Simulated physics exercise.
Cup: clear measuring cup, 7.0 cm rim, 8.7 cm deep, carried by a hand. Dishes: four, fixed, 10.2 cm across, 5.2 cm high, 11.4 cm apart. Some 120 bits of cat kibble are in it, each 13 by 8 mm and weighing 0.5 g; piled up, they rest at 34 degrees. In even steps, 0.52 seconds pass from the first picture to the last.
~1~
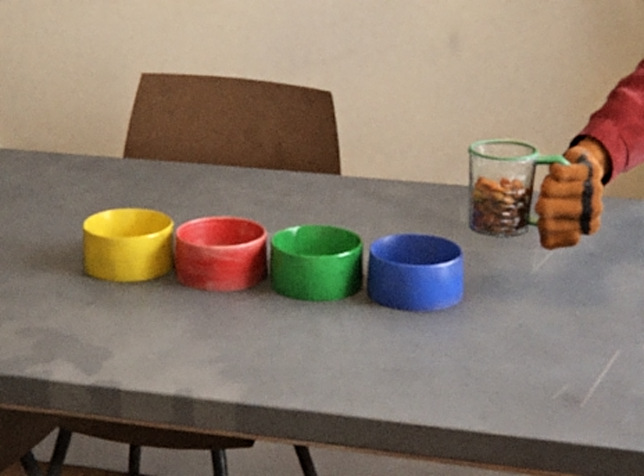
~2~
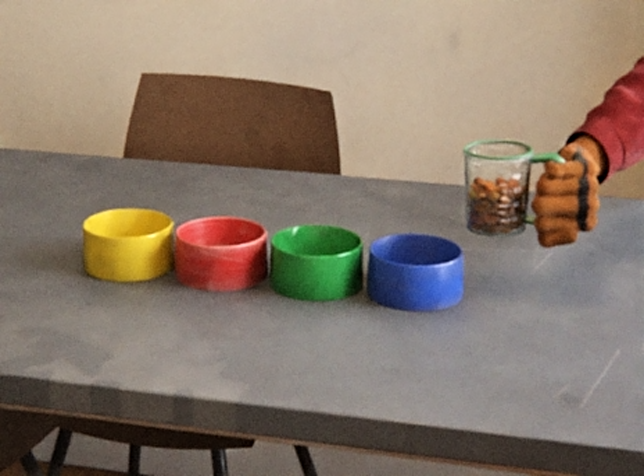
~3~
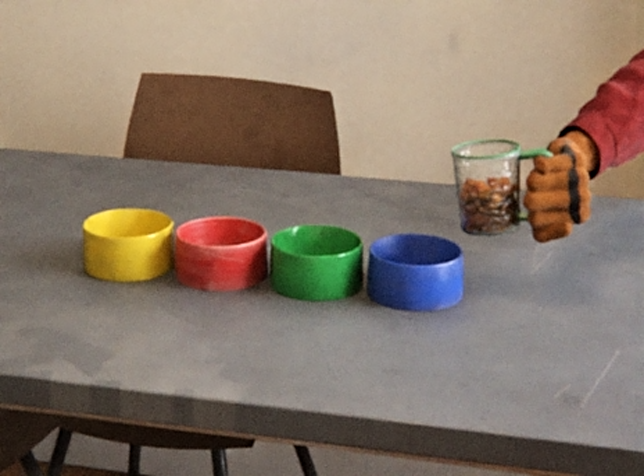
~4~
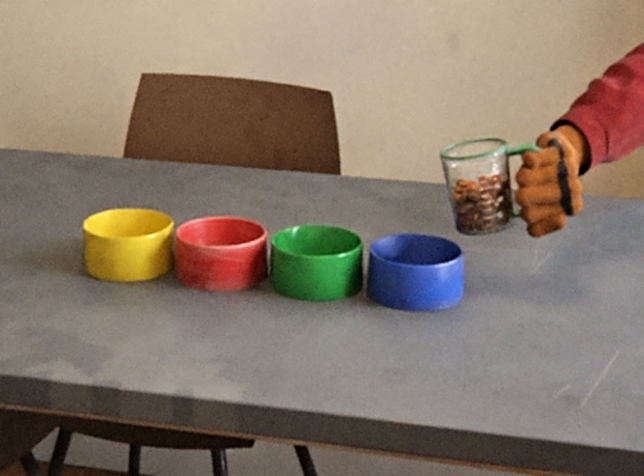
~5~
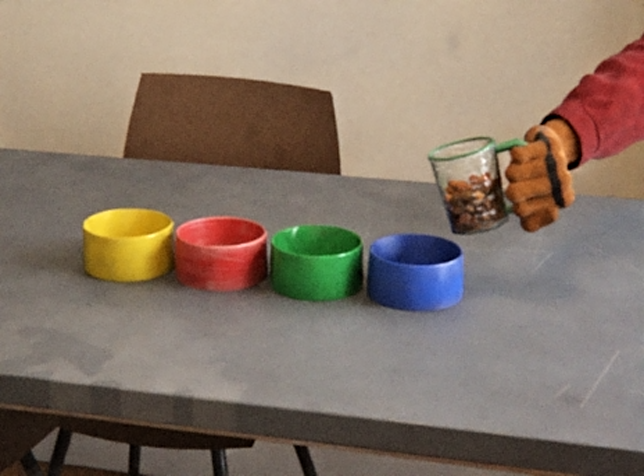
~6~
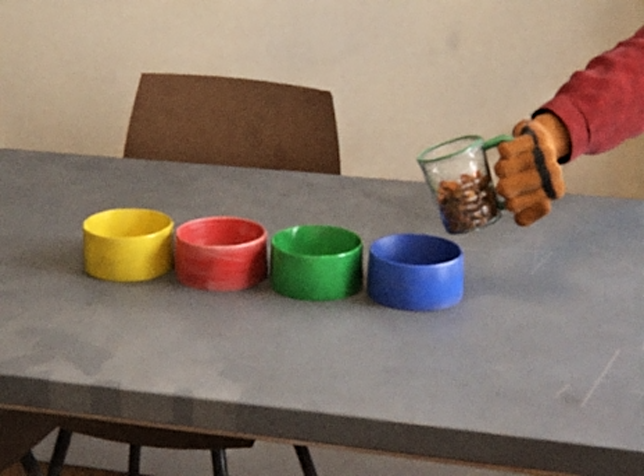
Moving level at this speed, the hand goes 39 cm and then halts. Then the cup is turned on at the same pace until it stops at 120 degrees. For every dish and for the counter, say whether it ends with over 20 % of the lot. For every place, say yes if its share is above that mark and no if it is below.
Red dish: Yes, blue dish: No, green dish: No, yellow dish: No, counter: No.
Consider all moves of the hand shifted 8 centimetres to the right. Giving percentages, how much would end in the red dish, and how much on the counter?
Result - red 0 / counter 0.
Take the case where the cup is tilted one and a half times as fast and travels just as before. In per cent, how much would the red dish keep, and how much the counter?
Red: 0, counter: 0.
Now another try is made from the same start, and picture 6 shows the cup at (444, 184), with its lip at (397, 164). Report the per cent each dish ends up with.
Then red 100, blue 0, green 0, and yellow 0.
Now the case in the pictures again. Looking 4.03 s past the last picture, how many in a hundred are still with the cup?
About 0 percent of the load.
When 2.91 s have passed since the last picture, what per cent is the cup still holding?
Around 0 in a hundred.
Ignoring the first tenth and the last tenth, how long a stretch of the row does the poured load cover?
Roughly 5 cm.
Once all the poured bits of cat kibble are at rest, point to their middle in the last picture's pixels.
About (218, 260).
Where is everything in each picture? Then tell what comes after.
In the first frame, cup at (501, 189), tilt 0 degrees, lip at (471, 148), moved 0.0 cm; middle of the pieces at (504, 204); blue dish at (416, 250); green dish at (317, 241); red dish at (221, 232); yellow dish at (128, 224).
In the second frame, cup at (497, 189), tilt 2 degrees, lip at (465, 148), moved 0.4 cm; middle of the pieces at (500, 203).
In the third frame, cup at (488, 188), tilt 7 degrees, lip at (453, 150), moved 1.4 cm; middle of the pieces at (493, 202).
In the fourth frame, cup at (479, 187), tilt 12 degrees, lip at (442, 152), moved 2.3 cm; middle of the pieces at (485, 201).
In the fifth frame, cup at (471, 186), tilt 16 degrees, lip at (430, 155), moved 3.3 cm; middle of the pieces at (478, 200).
In the sixth frame, cup at (462, 186), tilt 21 degrees, lip at (419, 158), moved 4.2 cm; middle of the pieces at (470, 199); blue dish at (416, 250); green dish at (317, 241); red dish at (221, 232); yellow dish at (128, 224).
Then, 1.75 s after the last picture, tilt 101 degrees; cup holds 95 %.
Then, 2.91 s after the last picture, tilt 120 degrees; cup holds 0 %, red 100 %.
Then, 4.03 s after the last picture, tilt 120 degrees; cup holds 0 %, red 100 %.
In the end, red 100 %, blue 0 %, green 0 %, yellow 0 %, counter 0 %.
